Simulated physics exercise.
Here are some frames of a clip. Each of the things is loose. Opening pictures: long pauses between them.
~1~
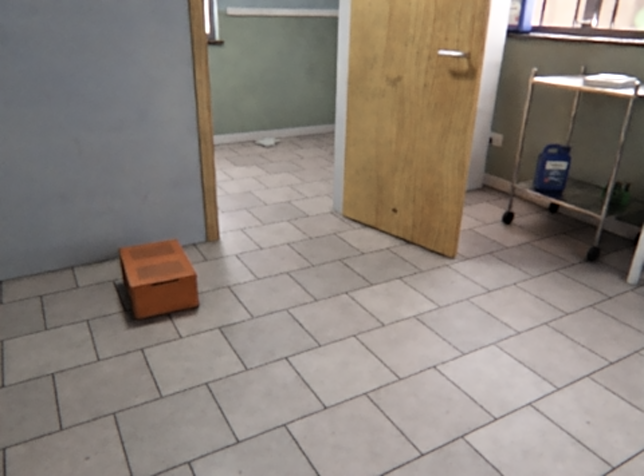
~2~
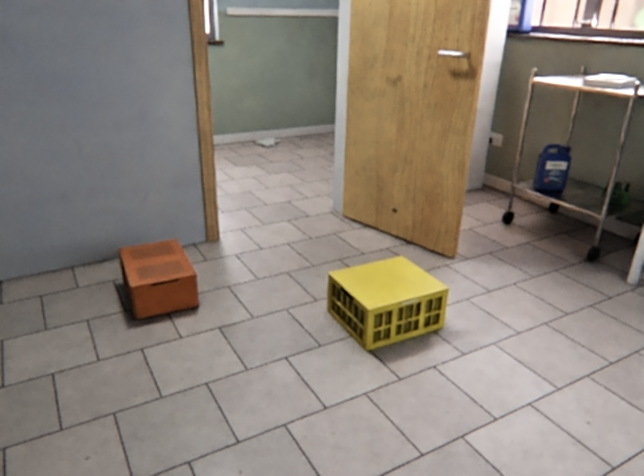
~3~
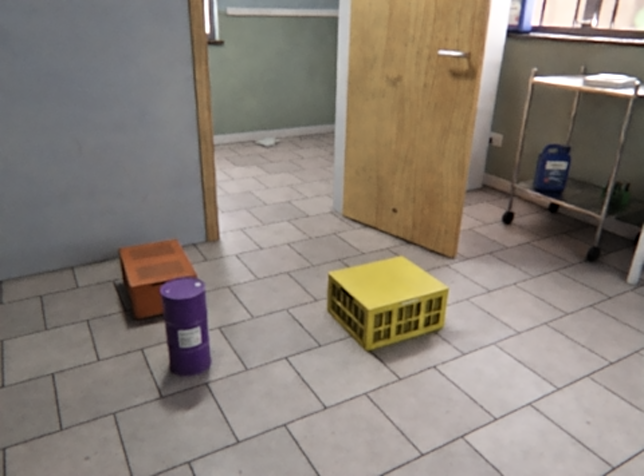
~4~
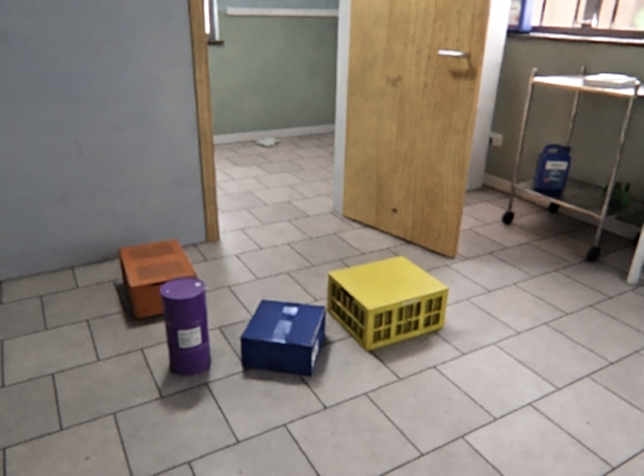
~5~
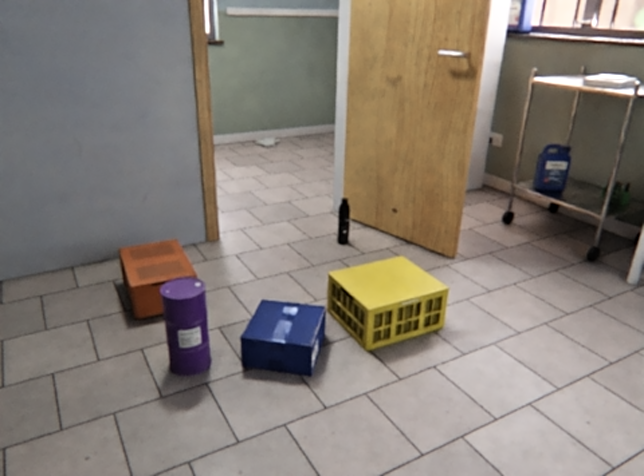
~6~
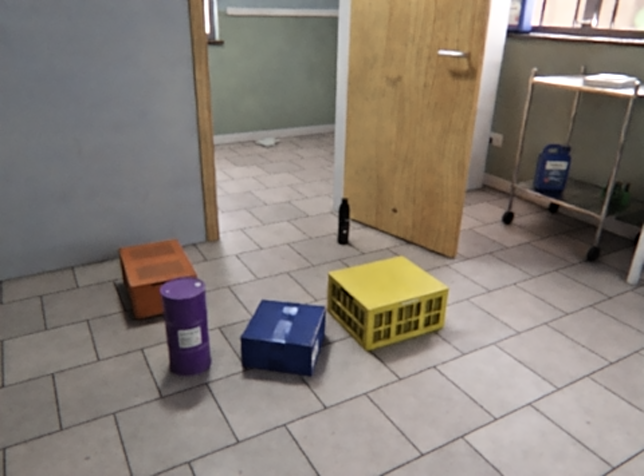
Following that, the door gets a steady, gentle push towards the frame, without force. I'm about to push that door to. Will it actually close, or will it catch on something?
Well, the door makes it all the way in the end.
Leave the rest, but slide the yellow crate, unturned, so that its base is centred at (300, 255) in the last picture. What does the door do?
The door gets held up.
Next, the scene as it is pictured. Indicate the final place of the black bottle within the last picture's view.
Near pixel (263, 211).
Then, 1.20 s later than the last frame, door 59° open; black bottle moved about its own width near (337, 221).
Then, 1.80 s later than the last frame, door 26° open; black bottle moved well along near (296, 216).
Then, 2.30 s later than the last frame, door 0° open; black bottle moved well along near (271, 206).
When it is over, door 0° open; lying over on the floor, black bottle; the other 4 as before. End places, in pixels of the last picture, black bottle near (263, 210).
